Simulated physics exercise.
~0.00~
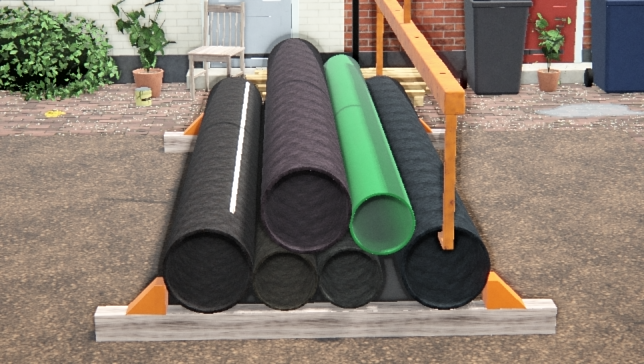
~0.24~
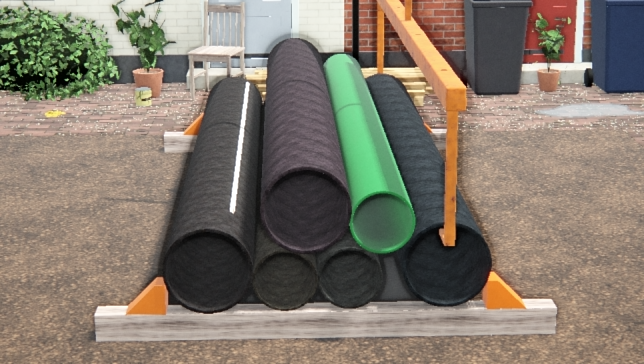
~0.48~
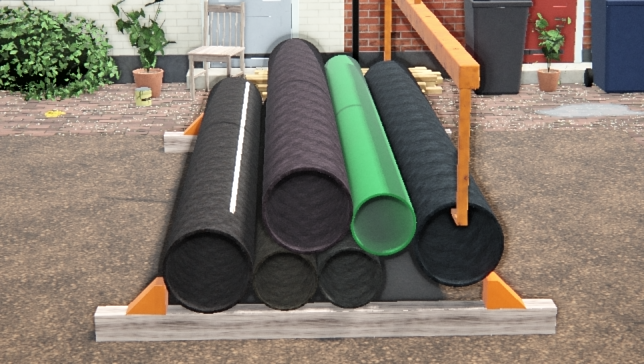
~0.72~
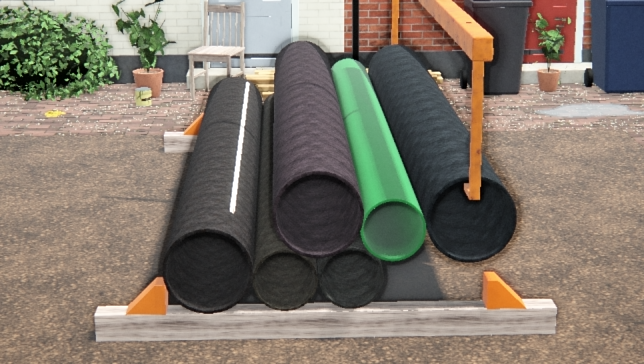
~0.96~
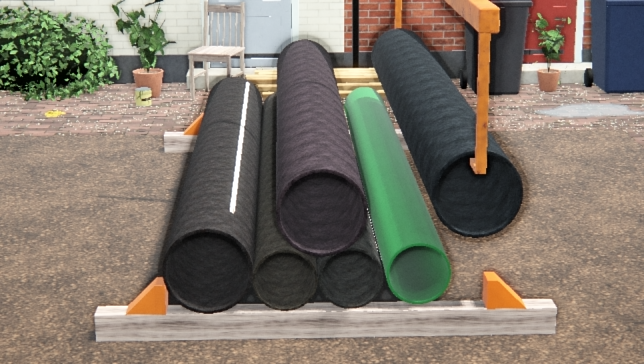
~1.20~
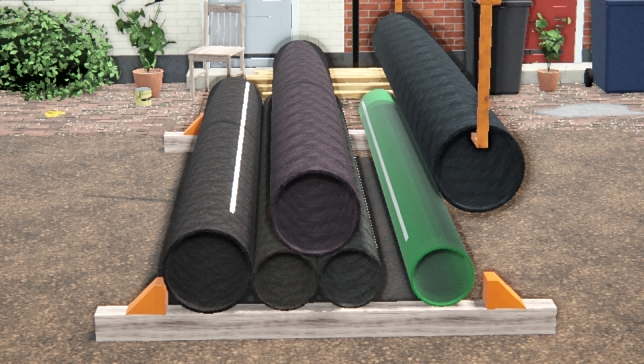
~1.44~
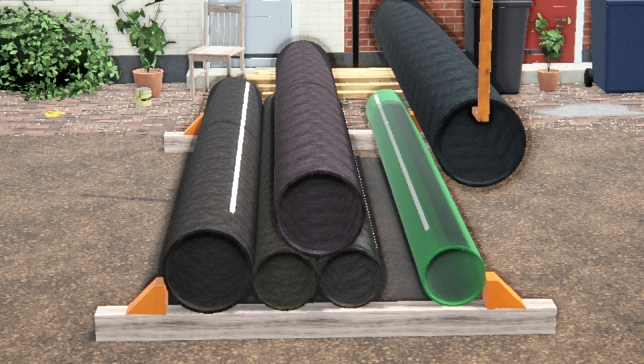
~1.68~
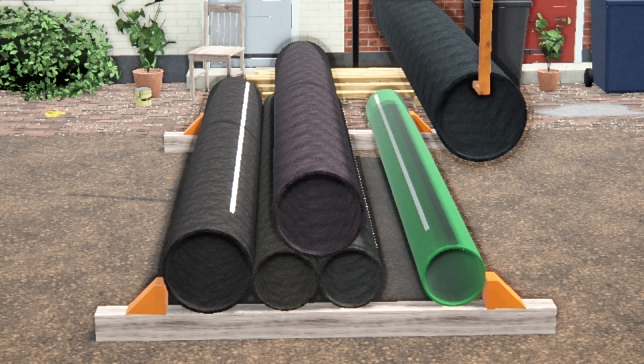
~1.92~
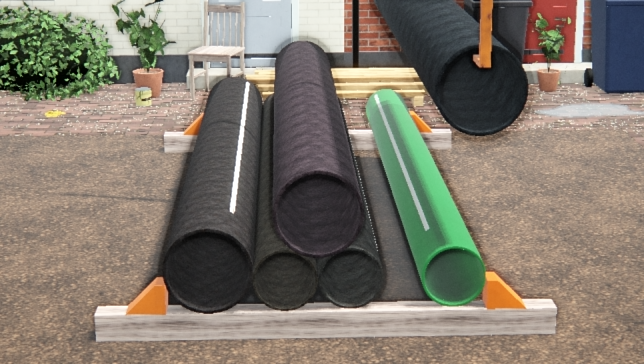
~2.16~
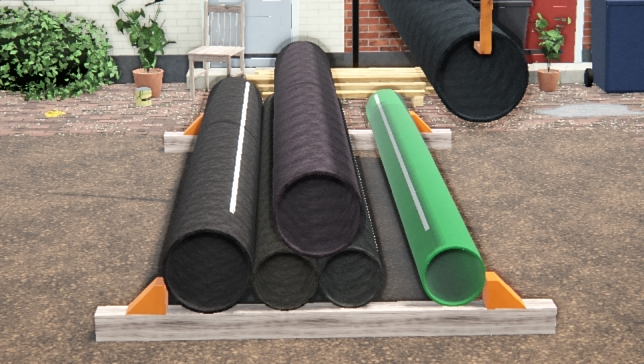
A stack of dark pipes with one green pipe among them rests on pale timber bearers with orange wedges, seen end-on from slightly above in a brown dirt yard, with potted plants, a chair, bins and brick walls behind. An orange beam hooked to the black pipe at the right of the stack draws it up and to the right. The green pipe, left unsupported, drops down to the right and rolls across the gap until it rests by the right wedge. The purplish upper pipe shifts slightly right and settles, while the black pipe keeps rising clear.
